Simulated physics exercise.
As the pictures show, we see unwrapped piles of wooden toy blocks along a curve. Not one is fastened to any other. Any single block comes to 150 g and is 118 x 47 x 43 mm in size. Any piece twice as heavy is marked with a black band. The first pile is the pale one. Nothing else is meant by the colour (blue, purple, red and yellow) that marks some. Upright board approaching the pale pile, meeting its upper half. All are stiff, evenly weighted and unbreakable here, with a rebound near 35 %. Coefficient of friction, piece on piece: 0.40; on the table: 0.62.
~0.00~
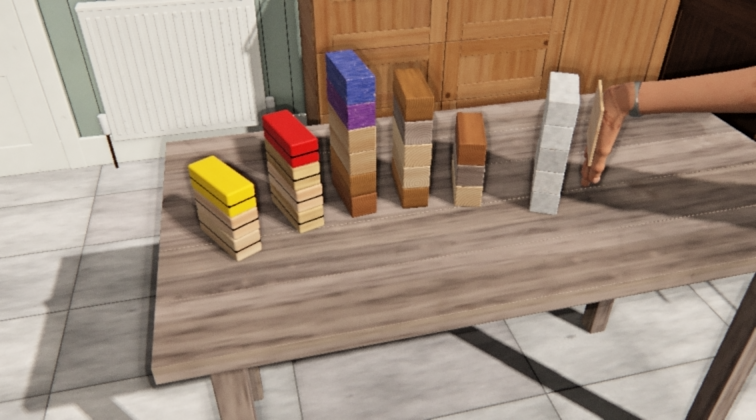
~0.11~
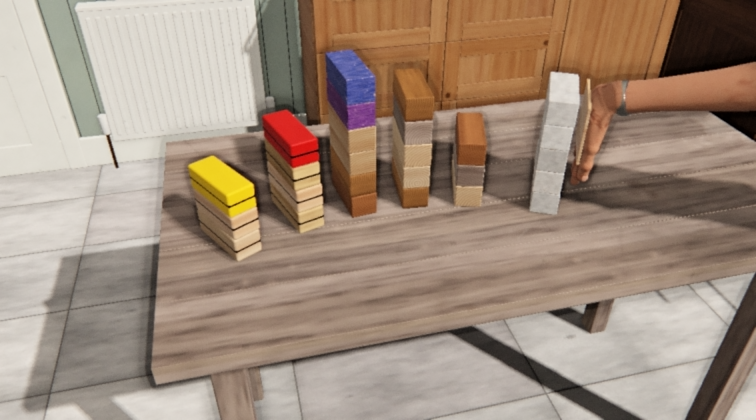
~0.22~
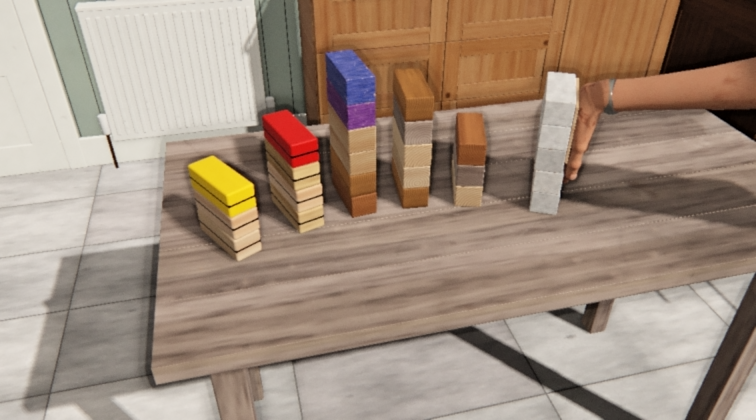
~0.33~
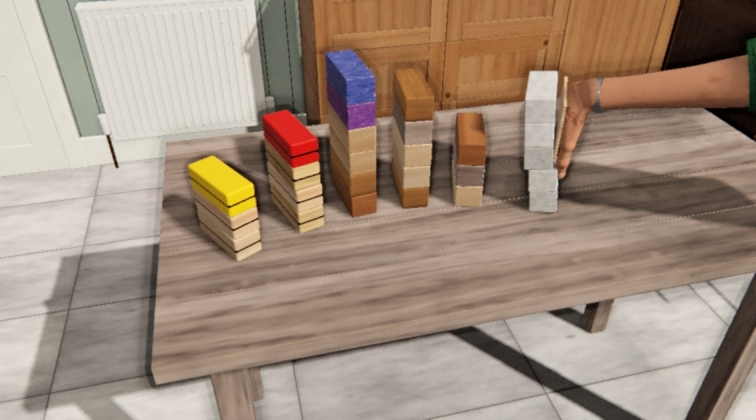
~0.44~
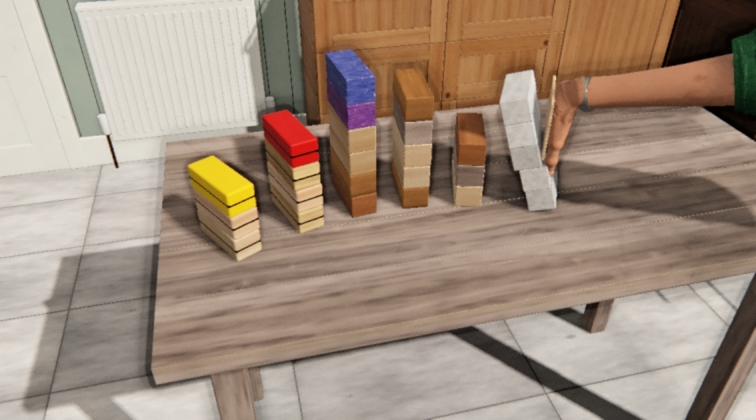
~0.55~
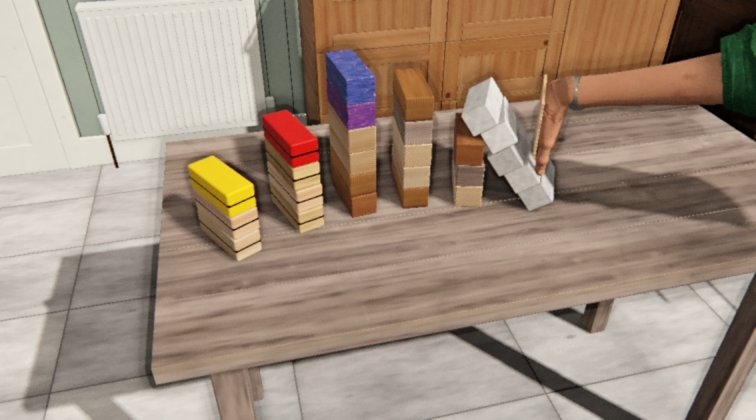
The footage shows six stacks of toy blocks curving across a wooden table as a hand moves an upright board leftward into the pale stack at right, pushing it until its blocks shift and lean steeply left.
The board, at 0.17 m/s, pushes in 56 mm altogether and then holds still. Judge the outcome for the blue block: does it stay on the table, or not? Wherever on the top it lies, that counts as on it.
For the blue block, the answer is not.
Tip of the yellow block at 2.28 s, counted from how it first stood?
Some 20 degrees.
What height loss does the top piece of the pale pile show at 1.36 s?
About 10 cm.
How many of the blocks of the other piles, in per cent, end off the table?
My estimate is roughly 20 per cent.
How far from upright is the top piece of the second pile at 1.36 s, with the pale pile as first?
That piece is at some 40°.
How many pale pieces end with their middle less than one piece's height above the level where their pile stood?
The count is 2.
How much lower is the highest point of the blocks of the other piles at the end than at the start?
Roughly 11 centimetres.
Around 1.36 s, 5 of the pale pile down; none of the 21 other blocks off the table, 15 disturbed; blue block tipped 21°; purple block tipped 21°.
Around 2.28 s, 5 of the pale pile down; 2 of the 21 other blocks off the table; blue block on its side; red block tipped 63°, 12 cm lower.
Finally (3.1 s), 5 of the pale pile down; 4 of the 21 other blocks off the table; blue block on its side; yellow block on its side; purple block tipped 46°, 10 cm lower.
